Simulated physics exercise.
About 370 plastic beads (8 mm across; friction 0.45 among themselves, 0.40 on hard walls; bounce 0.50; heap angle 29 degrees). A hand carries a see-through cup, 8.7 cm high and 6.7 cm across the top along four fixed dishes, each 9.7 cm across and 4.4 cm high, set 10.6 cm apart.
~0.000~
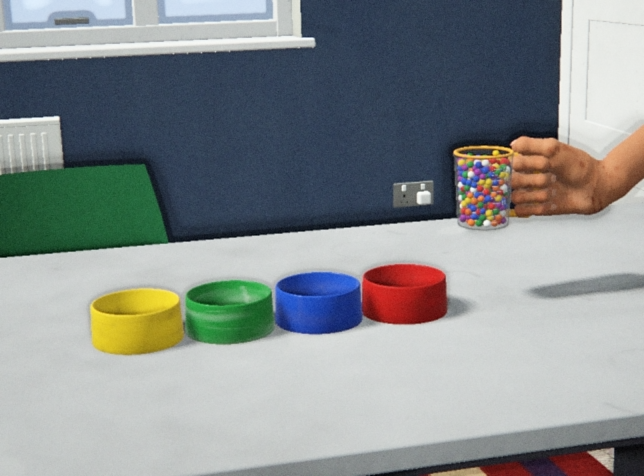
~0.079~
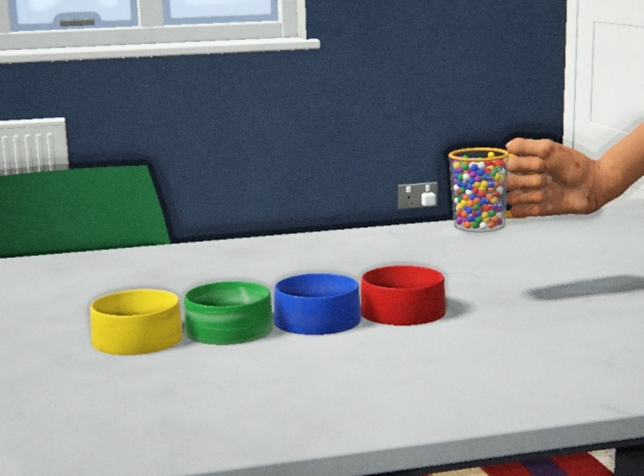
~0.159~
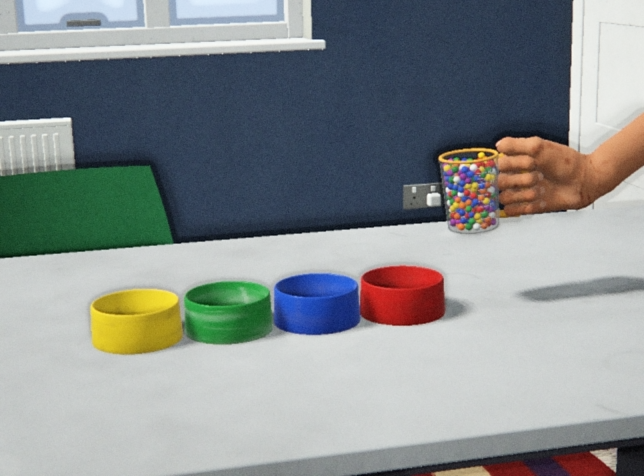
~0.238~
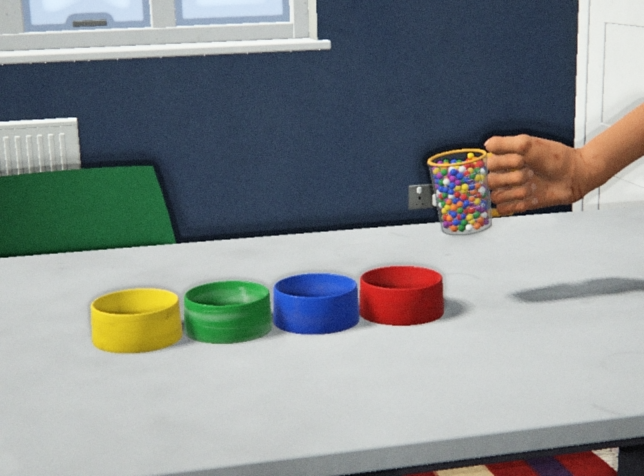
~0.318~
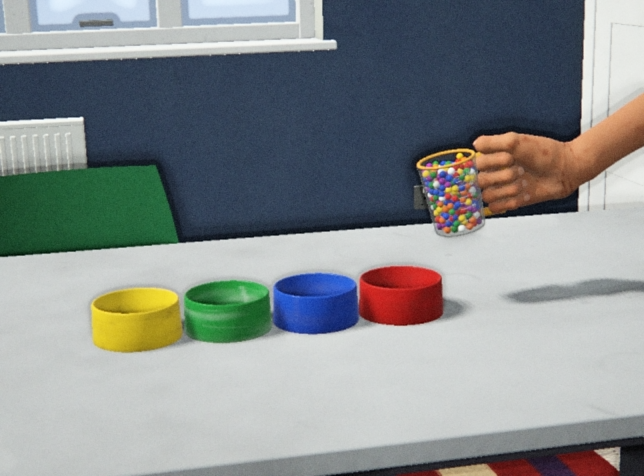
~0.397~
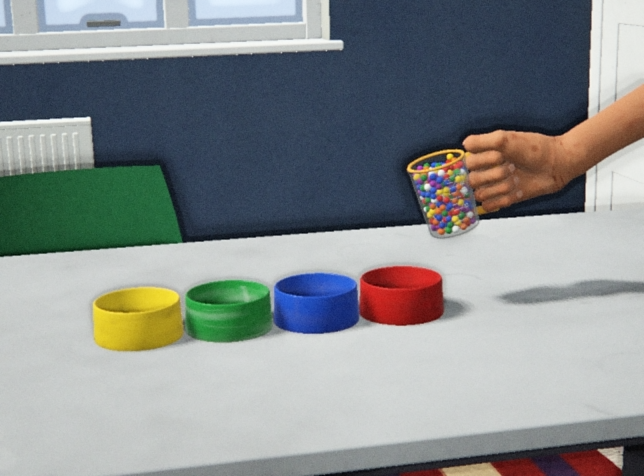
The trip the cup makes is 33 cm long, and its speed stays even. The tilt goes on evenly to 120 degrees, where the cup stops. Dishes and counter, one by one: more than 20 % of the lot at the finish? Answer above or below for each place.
Red dish: Below, blue dish: Below, green dish: Above, yellow dish: Above, counter: Below.
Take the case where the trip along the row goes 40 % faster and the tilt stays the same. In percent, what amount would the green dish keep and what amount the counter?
Green: 0; counter: 0.
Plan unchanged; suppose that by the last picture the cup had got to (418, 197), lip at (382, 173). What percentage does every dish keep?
Per cent kept: Red 0, blue 0, green 0, yellow 100.
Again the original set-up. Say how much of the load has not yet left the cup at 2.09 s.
Somewhere close to 80 percent.
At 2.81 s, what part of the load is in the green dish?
30 %.
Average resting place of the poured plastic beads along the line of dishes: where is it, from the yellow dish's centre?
It ends up around 4 cm from that dish's centre, over to the right.
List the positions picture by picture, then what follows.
Cup at (483, 188), tilt 0 degrees, lip at (457, 155), moved 0.0 cm; middle of the pieces at (483, 192); red dish at (404, 276); blue dish at (318, 285); green dish at (229, 293); yellow dish at (136, 303), in the first picture.
Cup at (479, 190), tilt 1 degrees, lip at (452, 157), moved 0.3 cm; middle of the pieces at (479, 194), in the second picture.
Cup at (471, 192), tilt 5 degrees, lip at (442, 160), moved 1.3 cm; middle of the pieces at (471, 195), in the third picture.
Cup at (462, 193), tilt 8 degrees, lip at (431, 164), moved 2.3 cm; middle of the pieces at (463, 196), in the fourth picture.
Cup at (453, 194), tilt 12 degrees, lip at (420, 167), moved 3.4 cm; middle of the pieces at (454, 197), in the fifth picture.
Cup at (445, 195), tilt 16 degrees, lip at (410, 171), moved 4.4 cm; middle of the pieces at (446, 198); red dish at (401, 278); blue dish at (316, 285); green dish at (228, 293); yellow dish at (137, 301). The cup turns about 45 degrees a second and travels 13 cm a second, in the sixth picture.
After 1.42 s, tilt 64 degrees; cup holds 100 %.
After 2.09 s, tilt 96 degrees; cup holds 80 %, green 15 %.
After 2.81 s, tilt 120 degrees; cup holds 0 %, green 30 %, yellow 60 %.
In the end, at 3.3 s, red 0 %, blue 0 %, green 30 %, yellow 60 %, counter 10 %.
